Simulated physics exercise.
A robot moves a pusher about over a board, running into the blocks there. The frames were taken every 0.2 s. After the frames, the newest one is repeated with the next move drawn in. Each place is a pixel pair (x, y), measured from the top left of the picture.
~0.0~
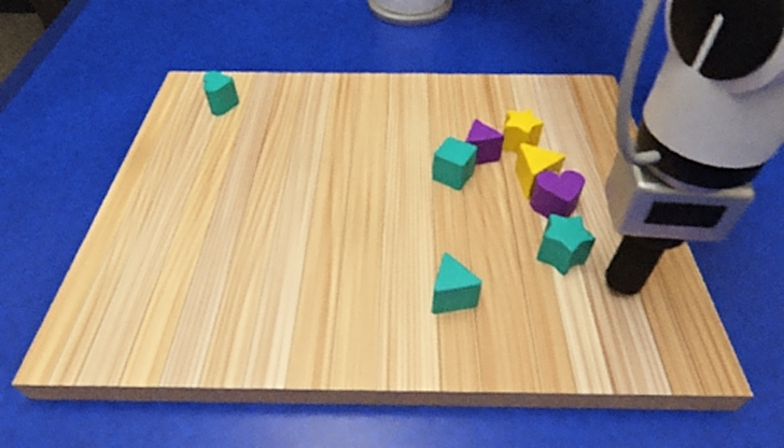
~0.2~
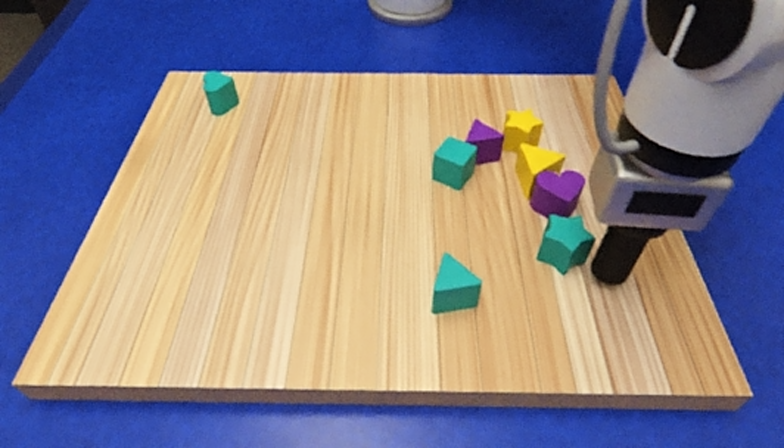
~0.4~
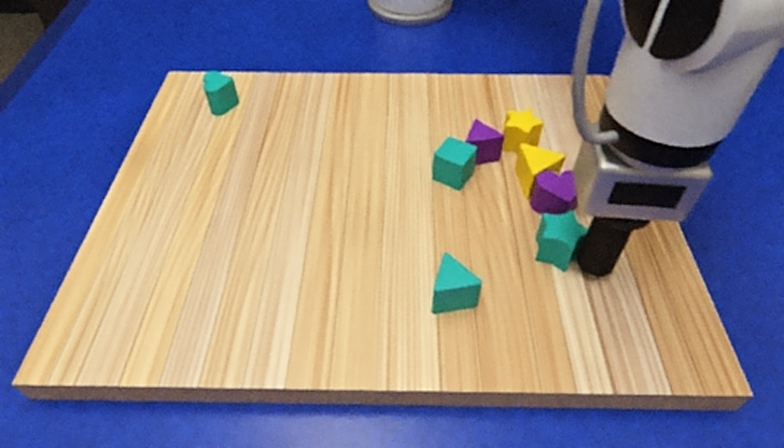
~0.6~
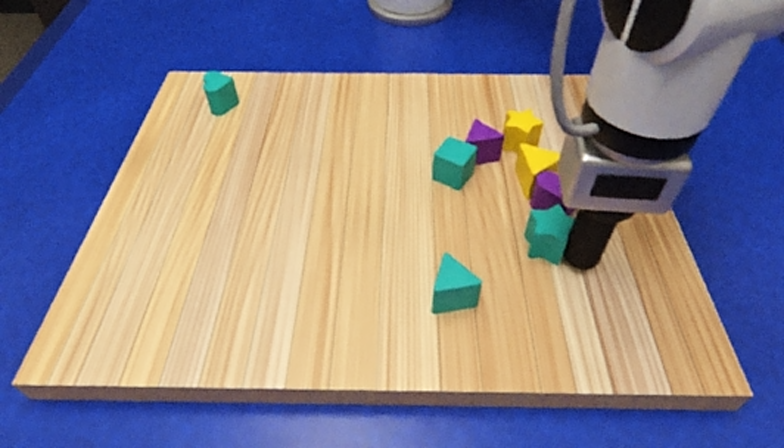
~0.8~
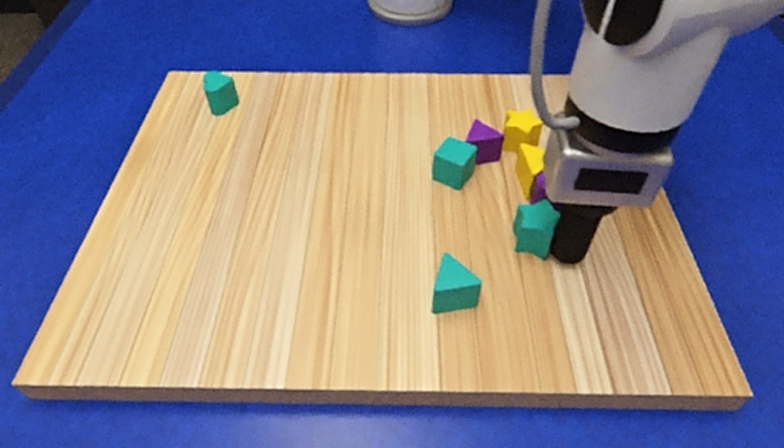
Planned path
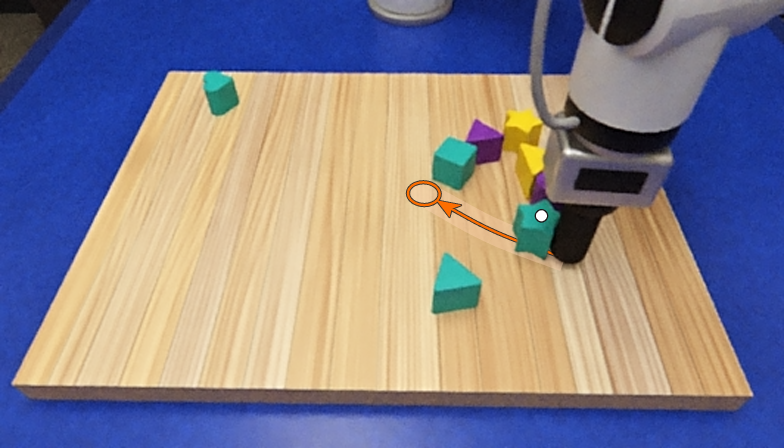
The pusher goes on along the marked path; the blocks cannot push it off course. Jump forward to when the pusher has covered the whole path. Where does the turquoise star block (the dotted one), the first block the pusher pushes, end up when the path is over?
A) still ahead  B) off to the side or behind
I'll go with A - still ahead.
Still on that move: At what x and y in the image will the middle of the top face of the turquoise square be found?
The spot you're after is about (440, 131) in the image.
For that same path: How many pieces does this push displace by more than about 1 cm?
Two.
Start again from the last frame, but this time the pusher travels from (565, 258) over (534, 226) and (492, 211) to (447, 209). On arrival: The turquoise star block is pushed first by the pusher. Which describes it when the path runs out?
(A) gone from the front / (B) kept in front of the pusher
Answer: B.
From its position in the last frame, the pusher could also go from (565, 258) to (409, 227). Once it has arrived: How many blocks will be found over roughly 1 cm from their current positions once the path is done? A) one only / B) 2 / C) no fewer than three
A
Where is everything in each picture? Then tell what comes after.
Lower end of the pusher (624, 280), tops of blocks, turquoise square (456, 150), turquoise star block (569, 230), purple heart block (562, 183), in the first frame.
Pusher (609, 270), blocks as before, in the second frame.
Pusher (595, 262), turquoise star block (565, 227), in the third frame.
Pusher (581, 256), turquoise star block (555, 221), in the fourth frame.
Pusher (568, 250), turquoise square (456, 150), turquoise star block (541, 216), purple heart block hidden, in the fifth frame.
The drawn path runs from (565, 258) through (488, 228) to (424, 193); the dot is on the turquoise star block.
On the path given first. One third of the way, pusher (513, 231); turquoise star block (490, 194).
Two thirds of the way, pusher (466, 208); turquoise square (451, 144), turned 15° clockwise; turquoise star block (447, 172), turned 15° clockwise.
At the end, pusher (424, 185); turquoise square (440, 131), turned 85° clockwise; turquoise star block (408, 148), turned 25° clockwise; purple heart block not moved.
